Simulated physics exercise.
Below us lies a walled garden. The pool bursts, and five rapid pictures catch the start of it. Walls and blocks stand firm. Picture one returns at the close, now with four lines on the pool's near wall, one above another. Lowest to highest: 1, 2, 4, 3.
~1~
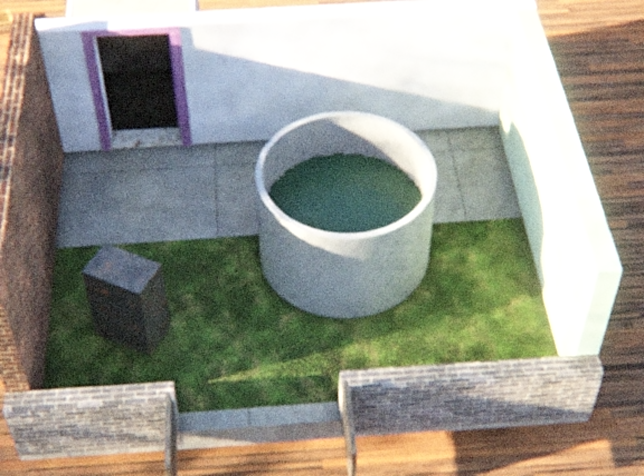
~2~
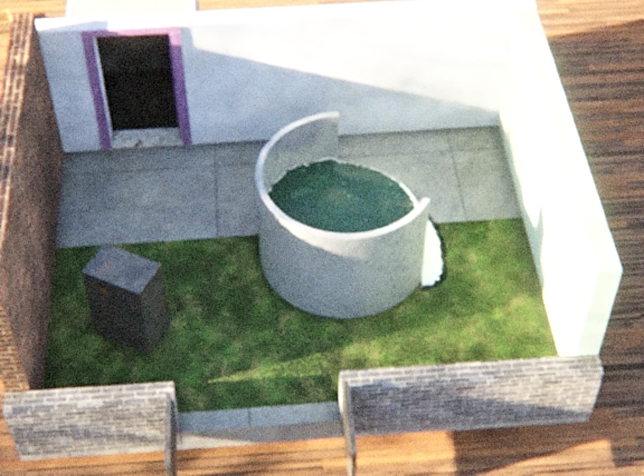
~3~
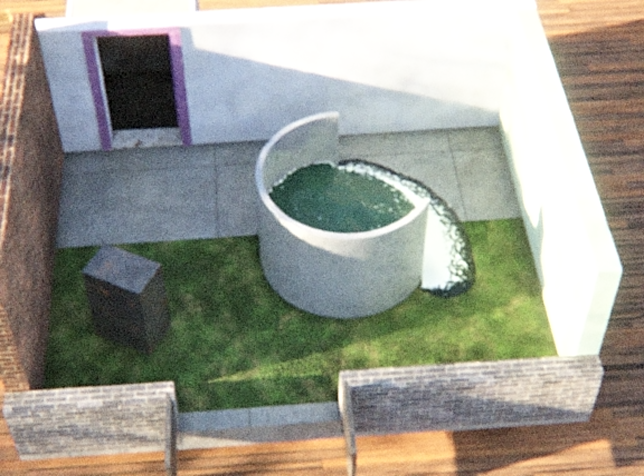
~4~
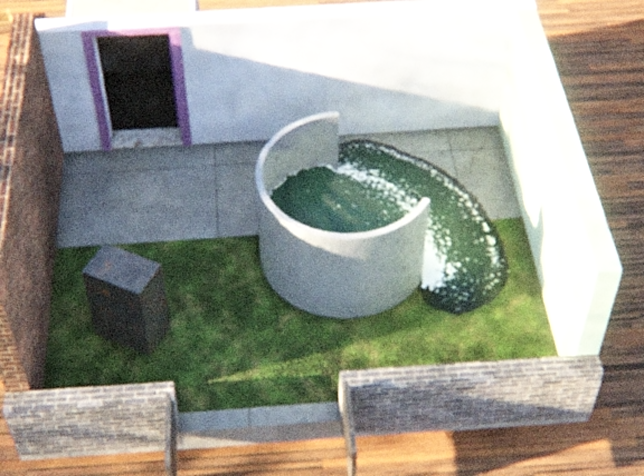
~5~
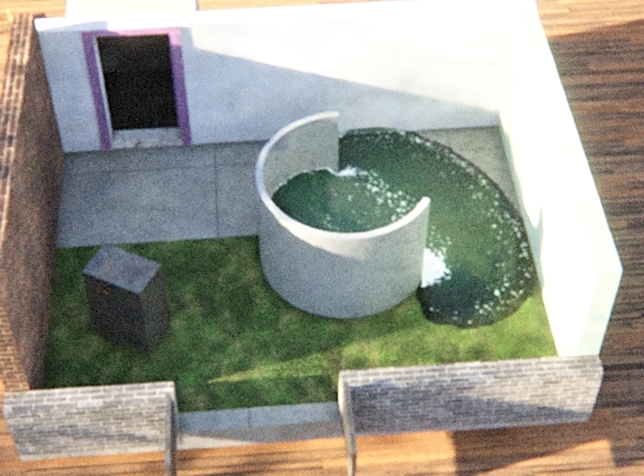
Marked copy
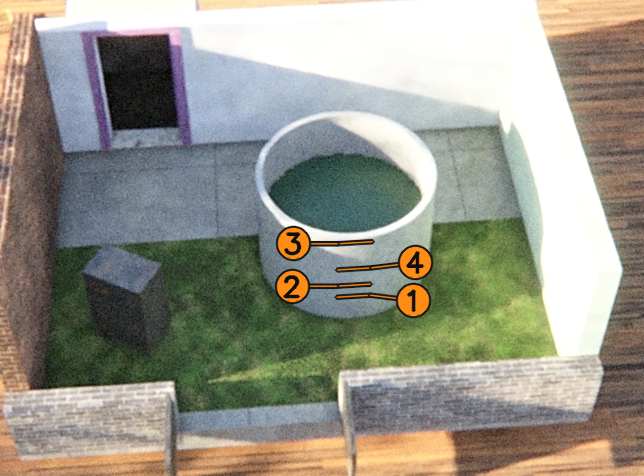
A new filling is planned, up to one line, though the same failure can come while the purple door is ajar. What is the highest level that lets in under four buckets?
The limit is 4.
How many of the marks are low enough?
Three of the four.
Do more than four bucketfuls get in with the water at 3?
Yes.
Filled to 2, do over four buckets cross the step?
No.
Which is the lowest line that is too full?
3.
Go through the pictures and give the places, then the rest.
Water in the pool at rest, its middle at (345, 209); foot of the purple doorway at (148, 147); open gate at (257, 373), in the first picture.
Front seen at (430, 283), 3 % of the ground wet, in the second picture.
Front seen at (452, 290), 7 % of the ground wet, in the third picture.
Front seen at (486, 296), 14 % of the ground wet, in the fourth picture.
Front seen at (509, 307), 22 % of the ground wet, in the fifth picture.
On the marked copy, 1 at (353, 296); 2 at (353, 285); 3 at (355, 242); 4 at (354, 268); from the bottom up 1, 2, 4, 3.
With 1, nothing gets over.
With 2, nothing gets over.
With 3, about 10 bucketfuls get in.
With 4, a bucket or two gets in.
